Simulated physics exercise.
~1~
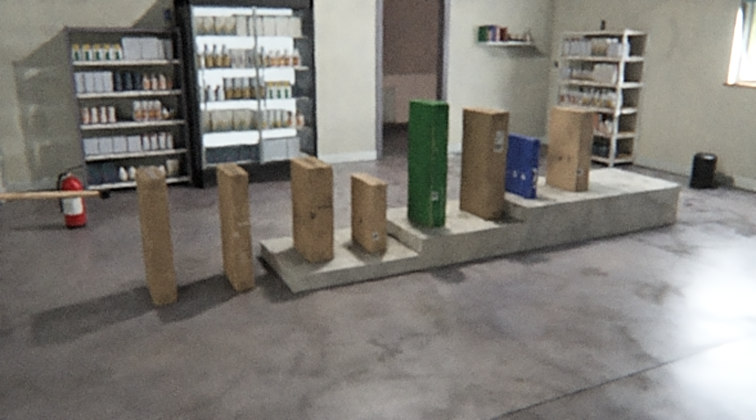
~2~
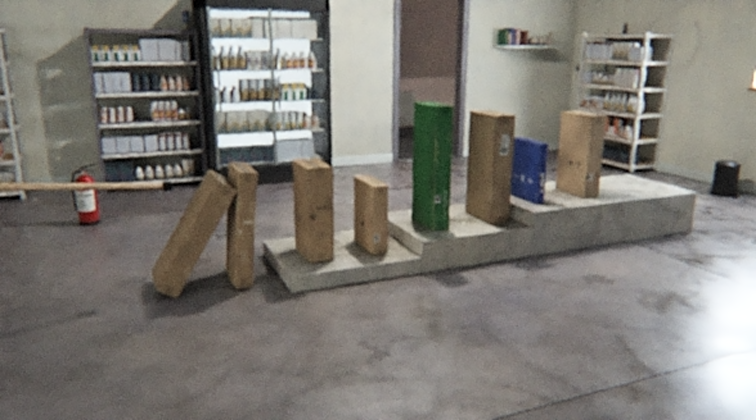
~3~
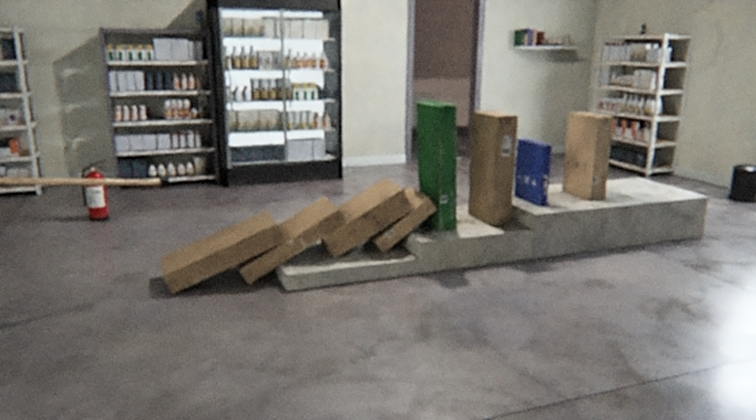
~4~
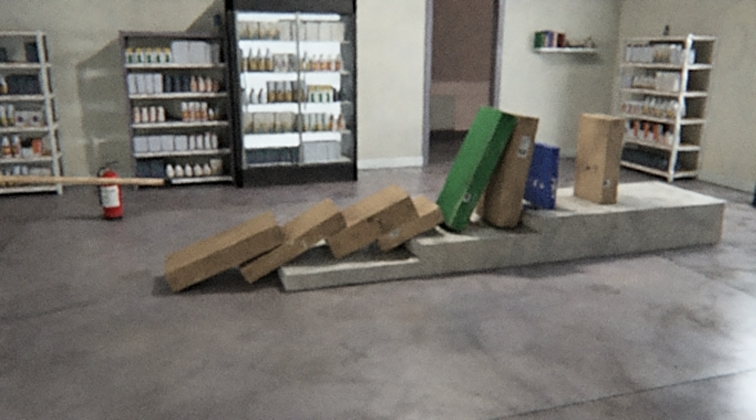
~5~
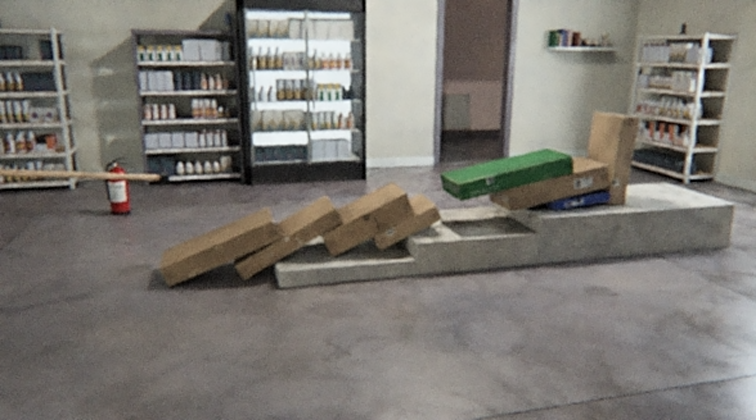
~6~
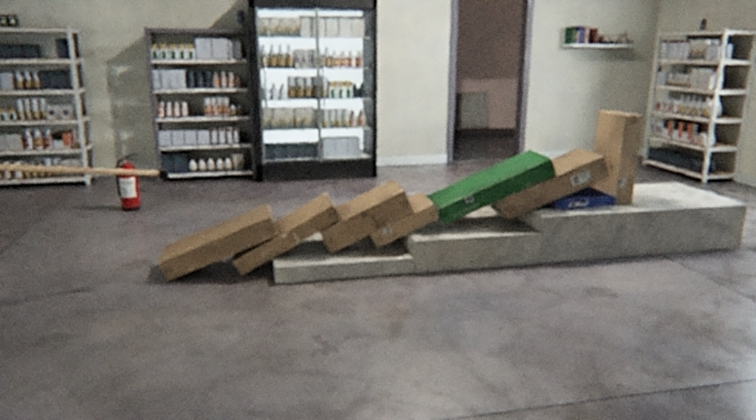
A row of upright cartons on low steps toppled one after another from the left, the tall green one tipping right into its brown neighbour and the blue one falling flat, until only the last brown carton at the right was left standing.
